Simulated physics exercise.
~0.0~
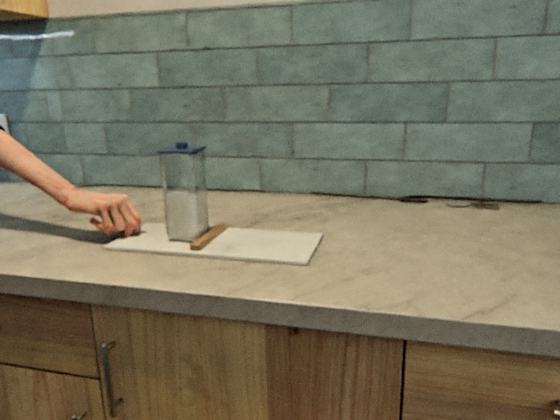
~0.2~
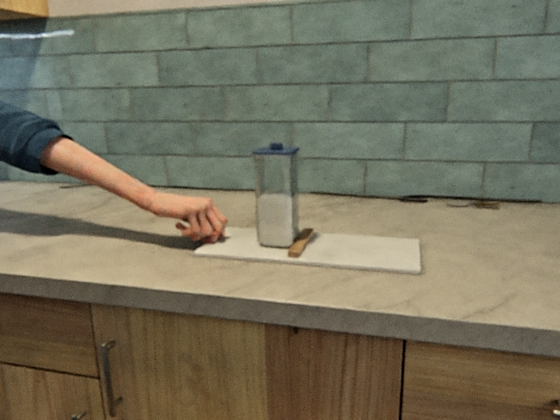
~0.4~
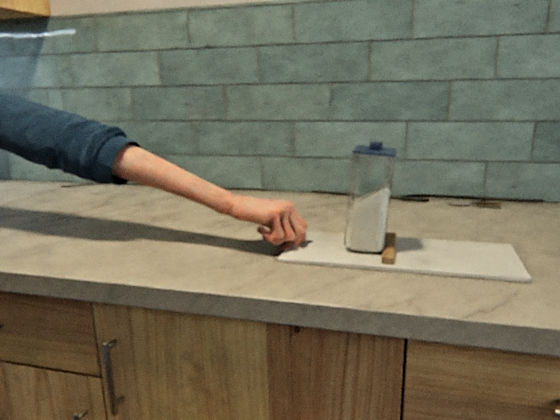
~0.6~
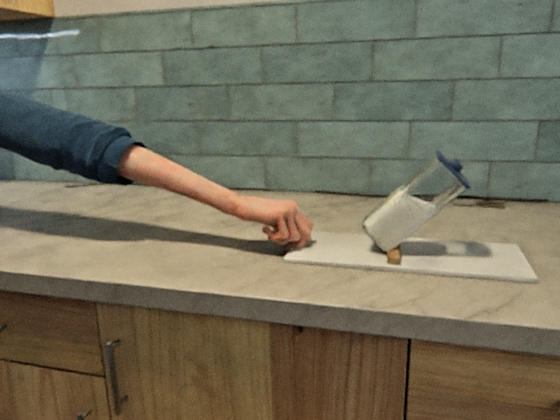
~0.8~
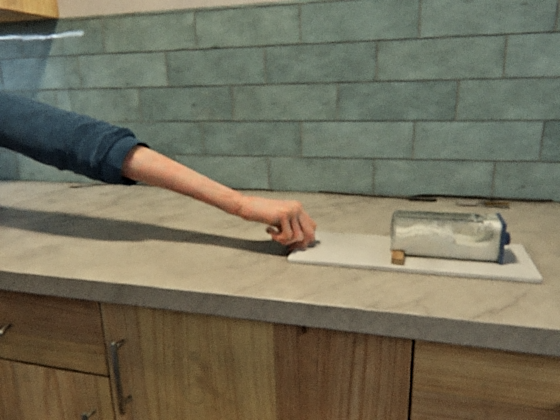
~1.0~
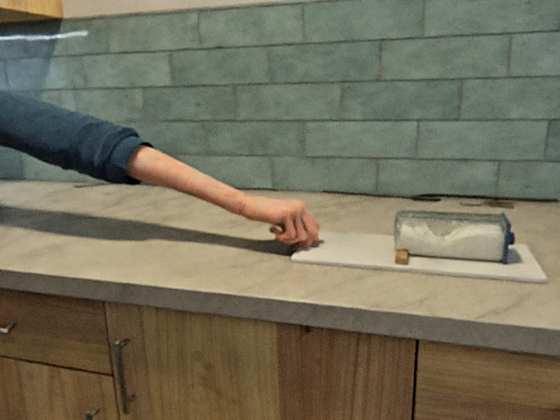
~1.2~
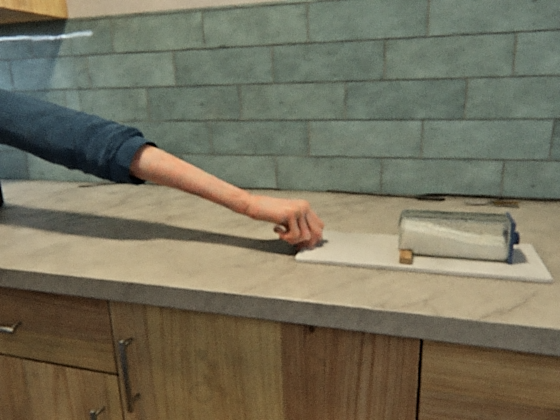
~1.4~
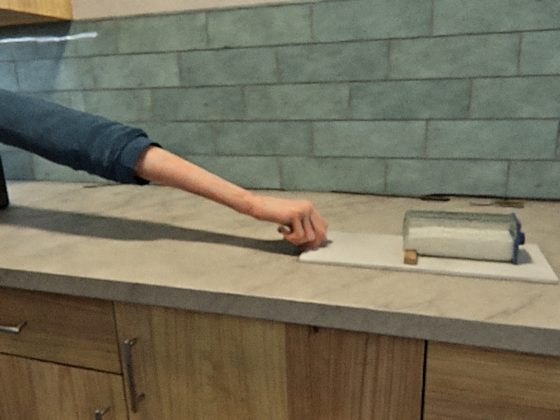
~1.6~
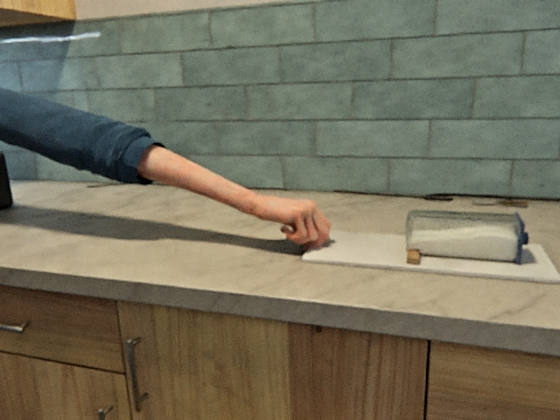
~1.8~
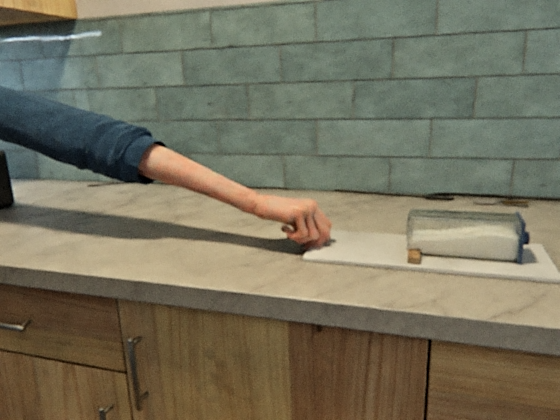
The footage shows a hand sliding a white board to the right along a countertop, carrying an upright clear canister partly filled with white contents; as the board stops, the canister tips rightward over a small wooden strip and ends lying on its side on the board.
